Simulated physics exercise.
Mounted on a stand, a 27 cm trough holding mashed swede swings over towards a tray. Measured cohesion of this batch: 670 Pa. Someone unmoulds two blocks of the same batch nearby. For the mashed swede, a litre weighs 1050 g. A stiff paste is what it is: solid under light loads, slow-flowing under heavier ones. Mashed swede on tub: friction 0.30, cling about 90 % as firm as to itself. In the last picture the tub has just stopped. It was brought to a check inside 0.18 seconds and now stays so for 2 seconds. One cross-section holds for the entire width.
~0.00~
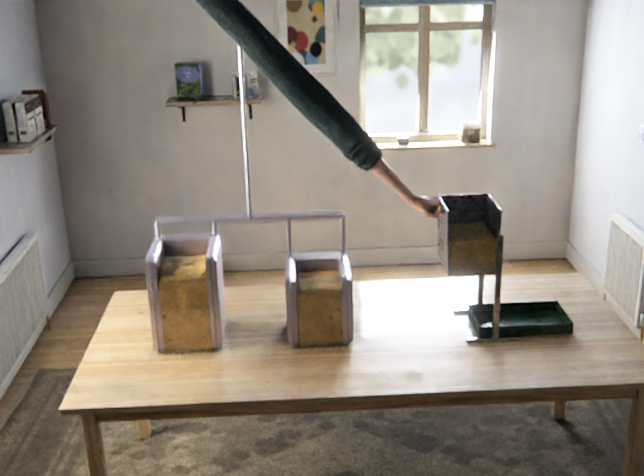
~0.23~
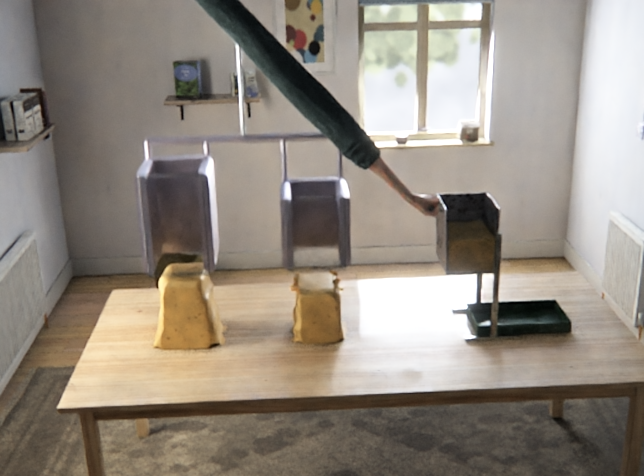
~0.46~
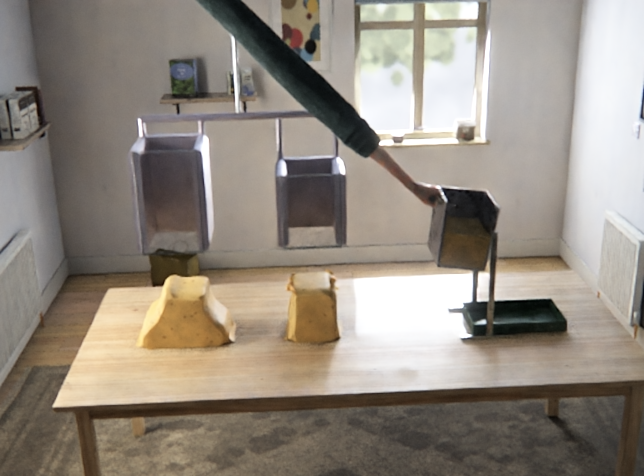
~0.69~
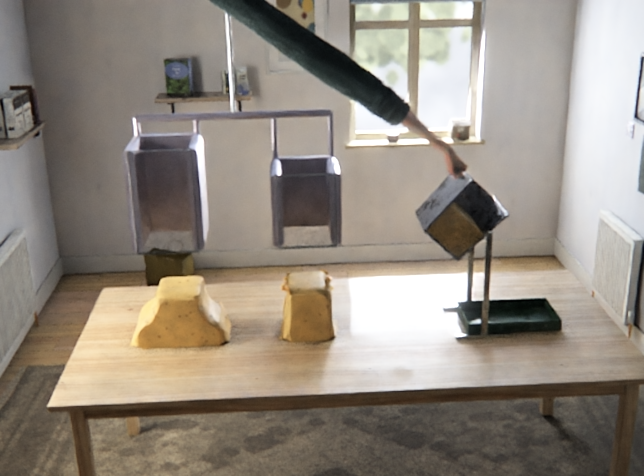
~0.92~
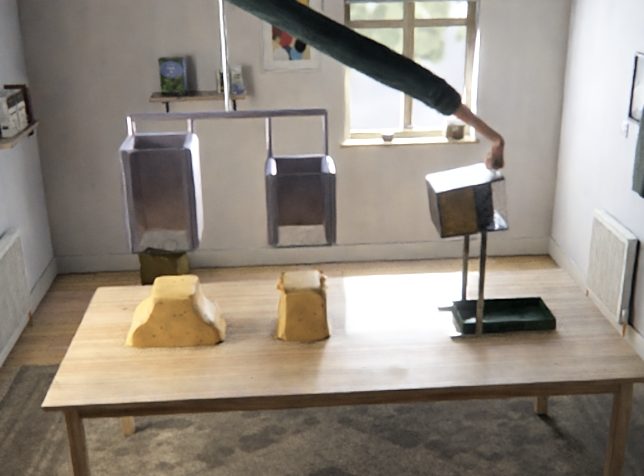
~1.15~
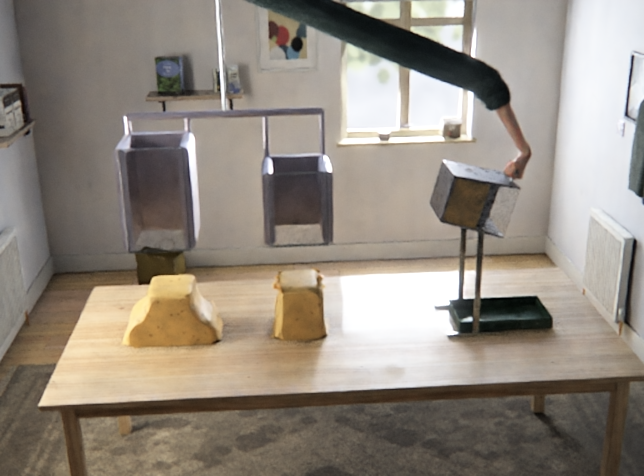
A green-sleeved arm turned a small tub on a stand well over onto its side above a dark green tray, after two grey moulds rose off yellowish blocks, the left one slumping wider.
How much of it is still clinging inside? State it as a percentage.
About 100 %.
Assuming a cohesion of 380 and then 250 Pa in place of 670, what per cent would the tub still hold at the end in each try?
Try one gives 60 per cent, try two gives 45 per cent.
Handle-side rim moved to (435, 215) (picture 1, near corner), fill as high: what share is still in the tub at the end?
Around 60 percent would still be in the tub at the end.
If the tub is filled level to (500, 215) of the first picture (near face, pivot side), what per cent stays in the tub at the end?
That gives some 100 %.
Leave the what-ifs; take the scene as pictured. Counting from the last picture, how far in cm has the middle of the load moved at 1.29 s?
It has moved around 2 centimetres.
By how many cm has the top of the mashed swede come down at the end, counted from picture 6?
Roughly 5 cm.
After 1.29 s, the tub is at 105 degrees and holds 100 %.
After 1.46 s, the tub is at 105 degrees and holds 100 %.
After 1.63 s, the tub is at 105 degrees and holds 100 %.
After 1.80 s, the tub is at 105 degrees and holds 100 %.
After 3.15 s, the tub is at 105 degrees and holds 100 %.
